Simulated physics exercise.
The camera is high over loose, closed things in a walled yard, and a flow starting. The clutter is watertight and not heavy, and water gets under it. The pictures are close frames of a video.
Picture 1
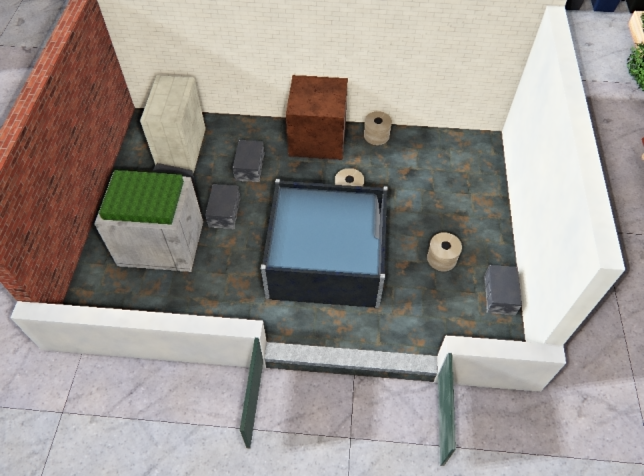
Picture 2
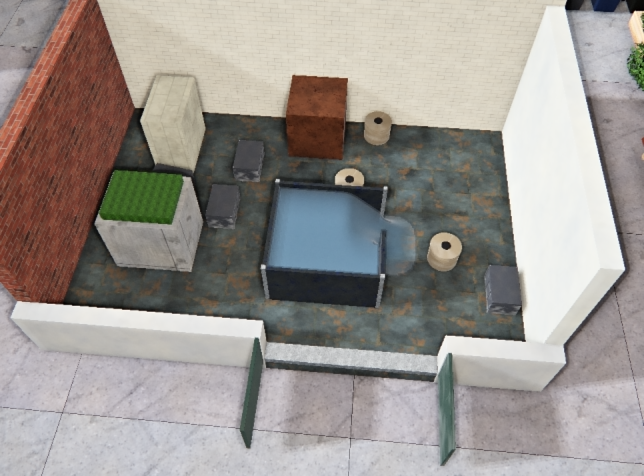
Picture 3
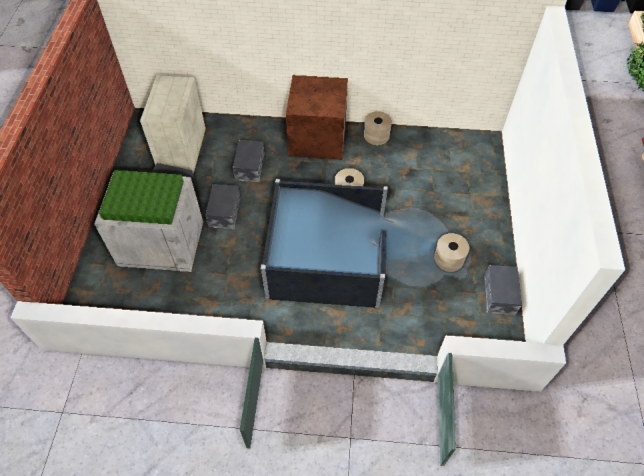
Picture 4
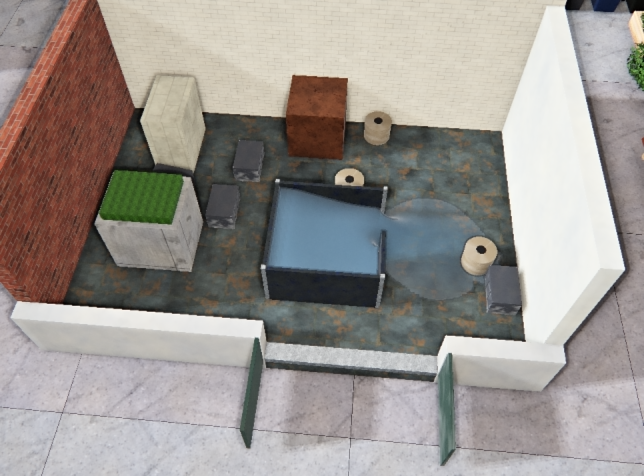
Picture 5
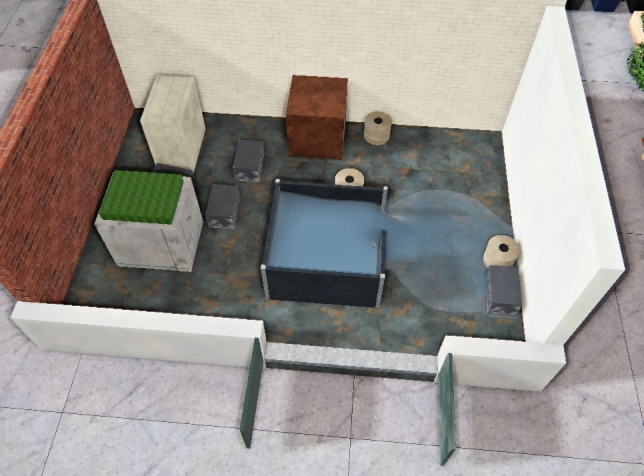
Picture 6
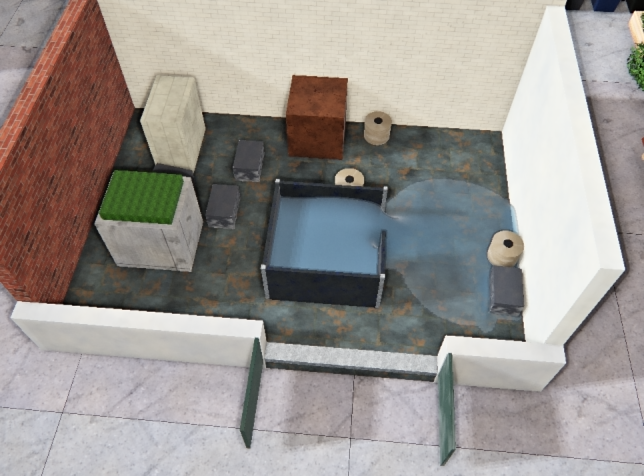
Water poured out of the right side of a dark square tank and spread across the walled yard's floor, pushing a round beige tub rightward until it was beside a small gray crate.
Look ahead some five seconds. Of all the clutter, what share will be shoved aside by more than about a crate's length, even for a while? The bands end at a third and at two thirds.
Share: From one to two thirds.
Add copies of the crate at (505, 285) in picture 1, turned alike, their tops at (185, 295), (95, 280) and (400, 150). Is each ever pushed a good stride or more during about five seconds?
As listed: Never so far, never so far, that far or more.
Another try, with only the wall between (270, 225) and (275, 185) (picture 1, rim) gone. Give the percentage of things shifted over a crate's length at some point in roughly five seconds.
Roughly 30 per cent.
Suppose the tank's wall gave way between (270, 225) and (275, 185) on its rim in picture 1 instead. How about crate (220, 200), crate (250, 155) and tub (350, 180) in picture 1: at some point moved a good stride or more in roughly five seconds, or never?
In turn: Swept aside, never so far, no.
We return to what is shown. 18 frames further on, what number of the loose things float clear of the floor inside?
That makes 2.
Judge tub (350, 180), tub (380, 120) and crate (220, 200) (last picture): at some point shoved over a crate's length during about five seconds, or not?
In turn: Not that far, swept aside, not that far.
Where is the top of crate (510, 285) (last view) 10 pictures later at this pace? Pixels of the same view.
Close to (485, 320).
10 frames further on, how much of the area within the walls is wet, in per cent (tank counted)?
Roughly 35 per cent.
A moment on, 1 of 7 are well off their spots; 1 afloat.
Next, 2 of 7 are well off their spots; 2 afloat.
Later, 3 of 7 are well off their spots; 2 afloat.
In the end, 3 of 7 are well off their spots, and 3 have been at some point; 3 afloat.
